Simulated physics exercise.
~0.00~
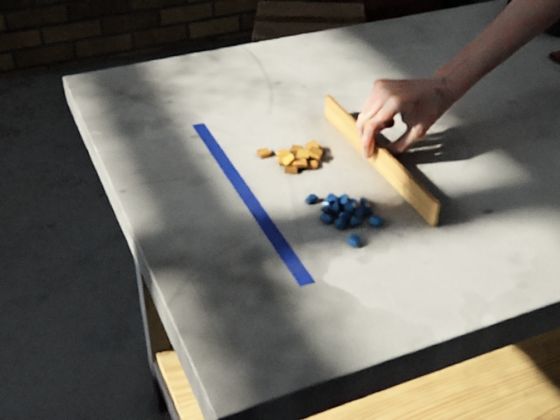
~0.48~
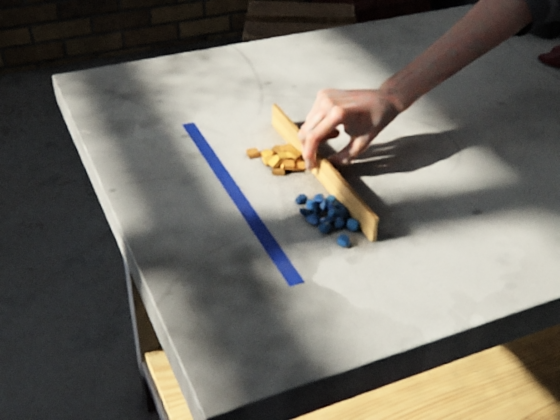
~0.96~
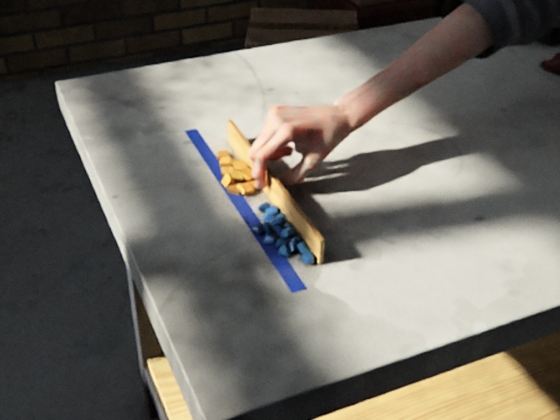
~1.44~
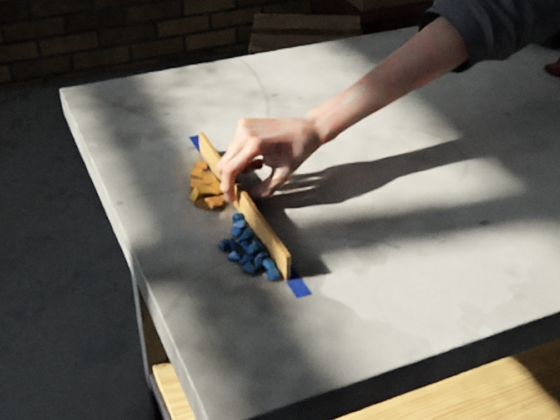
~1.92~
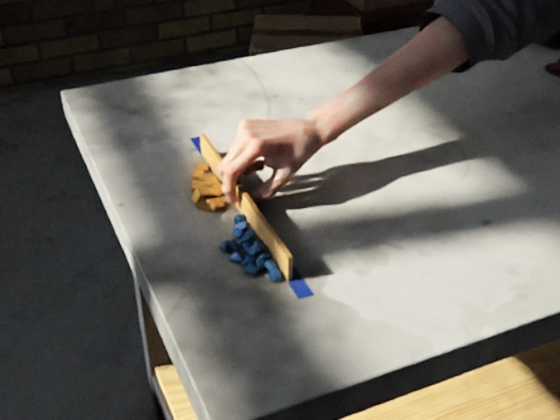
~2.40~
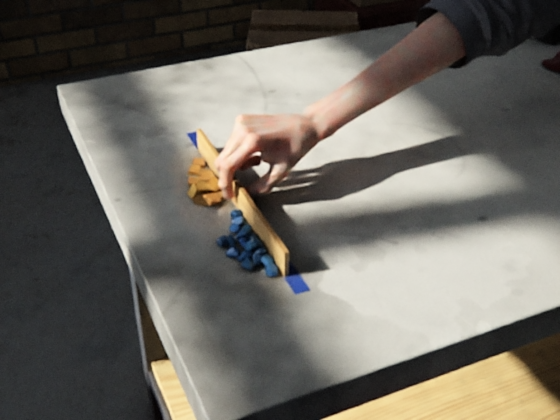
At first, a hand holds a strip of wood upright on a grey tabletop, to the right of a small pile of yellow-orange pieces and a pile of blue ones, with a line of blue tape farther left. The hand slides the strip left until it meets both piles and begins pushing them along. The pieces bunch together against the wood as they move onto the tape. The hand carries on until the strip reaches the tape, sweeping both piles just past it. There the strip stops, and the hand keeps holding it while both piles rest on the table.
